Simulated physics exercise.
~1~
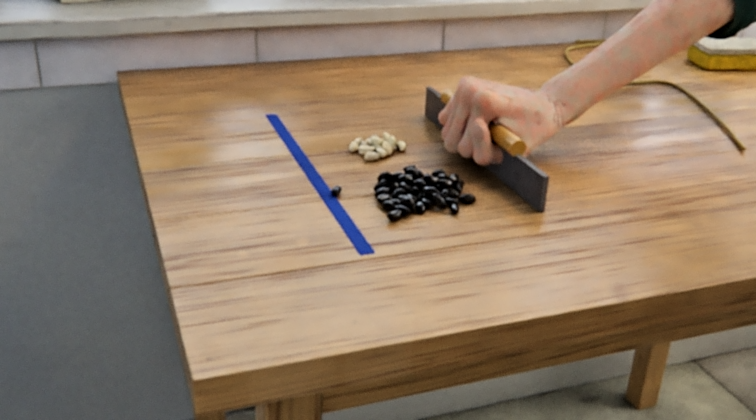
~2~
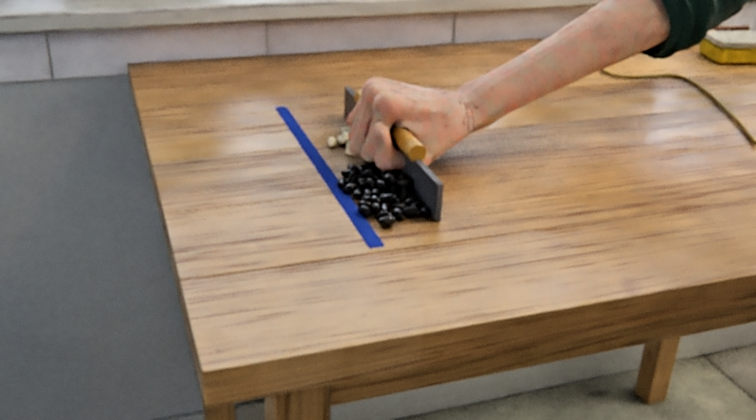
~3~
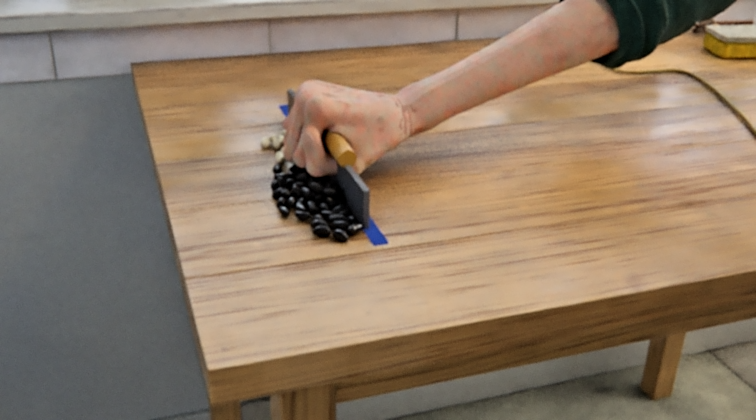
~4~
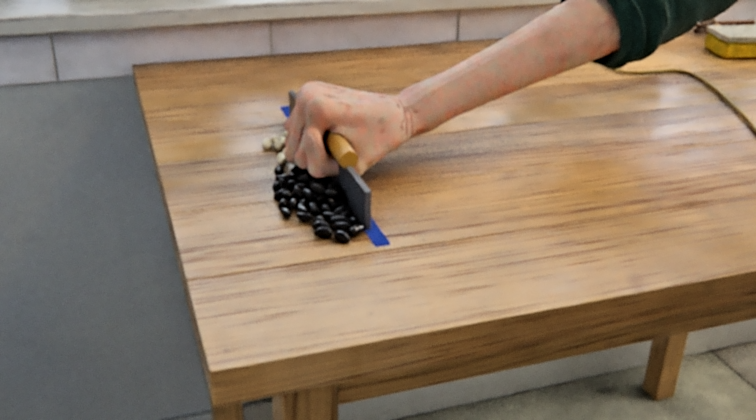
A hand pushes black and pale beans left with a scraper, stopping at blue tape.
